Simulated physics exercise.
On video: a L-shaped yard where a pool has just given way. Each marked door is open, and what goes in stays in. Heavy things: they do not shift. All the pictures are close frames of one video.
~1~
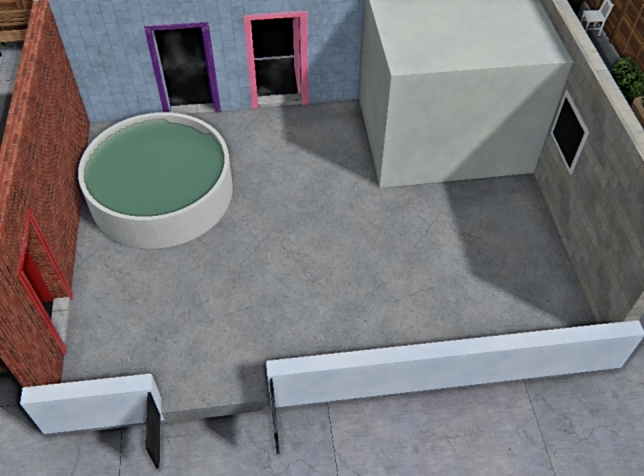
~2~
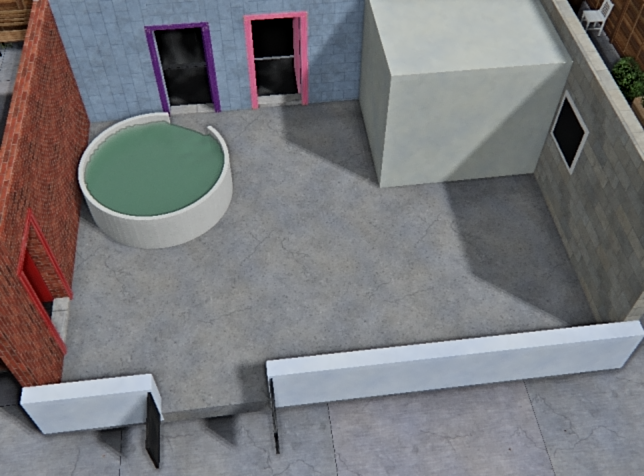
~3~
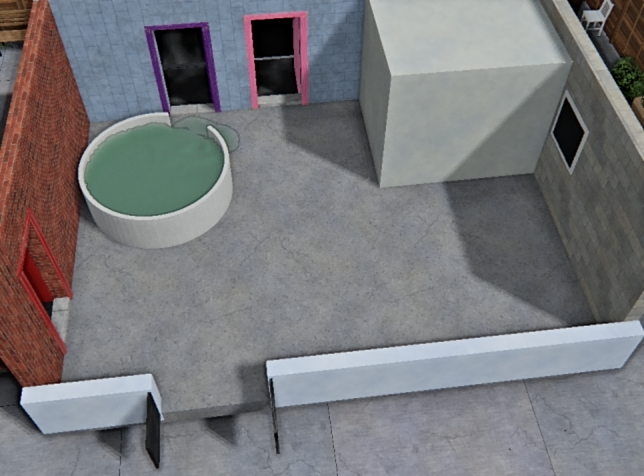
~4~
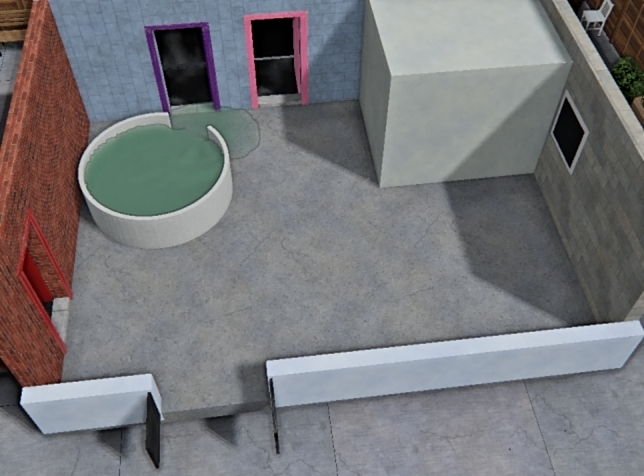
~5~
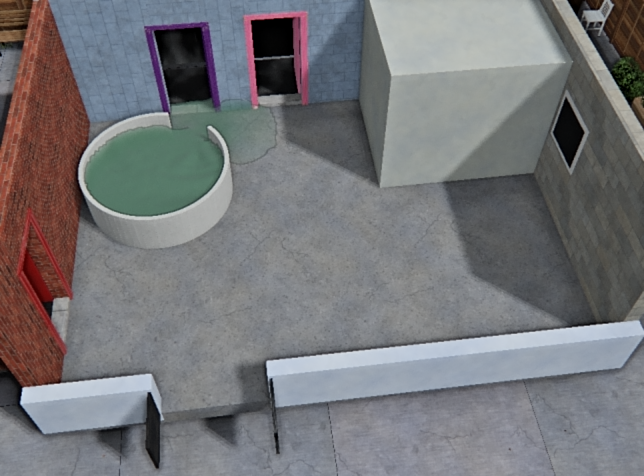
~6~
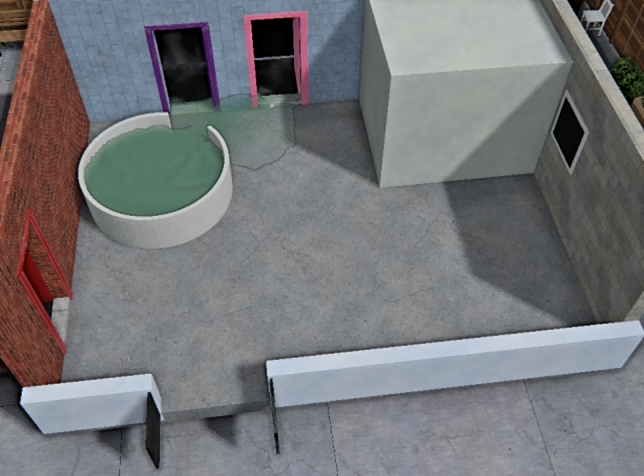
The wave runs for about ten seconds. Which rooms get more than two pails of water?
Outcome: The purple door is swamped. The pink door is swamped. The red door is not swamped.
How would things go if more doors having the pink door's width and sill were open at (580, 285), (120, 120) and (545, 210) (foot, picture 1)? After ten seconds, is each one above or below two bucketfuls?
Taken in sequence, they go: Not exceeded, not exceeded, not exceeded.
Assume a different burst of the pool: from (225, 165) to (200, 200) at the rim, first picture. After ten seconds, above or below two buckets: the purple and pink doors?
For the purple door, it sits short of it; for the pink door, it sits short of it.
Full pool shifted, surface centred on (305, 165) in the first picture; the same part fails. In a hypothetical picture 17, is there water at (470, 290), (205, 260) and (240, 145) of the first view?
In that order: Not flooded, not flooded, under water.
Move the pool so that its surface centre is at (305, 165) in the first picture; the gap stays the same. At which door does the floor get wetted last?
The door in question is the red door.
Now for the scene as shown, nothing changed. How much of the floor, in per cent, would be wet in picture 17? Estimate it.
Close to 15 %.
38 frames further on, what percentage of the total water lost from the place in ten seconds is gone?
It comes to around 75 per cent.
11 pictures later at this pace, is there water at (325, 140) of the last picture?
Submerged.
A moment on, water covers 15 % of the floor; the purple door far over two buckets in, the pink door under two buckets in, the red door not reached.
Next, water covers 15 % of the floor; the purple door far over two buckets in, the pink door over two buckets in, the red door not reached.
Then, water covers 30 % of the floor; the purple door far over two buckets in, the pink door over two buckets in, the red door not reached.
Later, water covers 60 % of the floor; the purple door far over two buckets in, the pink door over two buckets in, the red door not reached.
In the end, water covers 80 % of the floor; the purple door far over two buckets in, the pink door over two buckets in, the red door wet at the sill, nothing in.
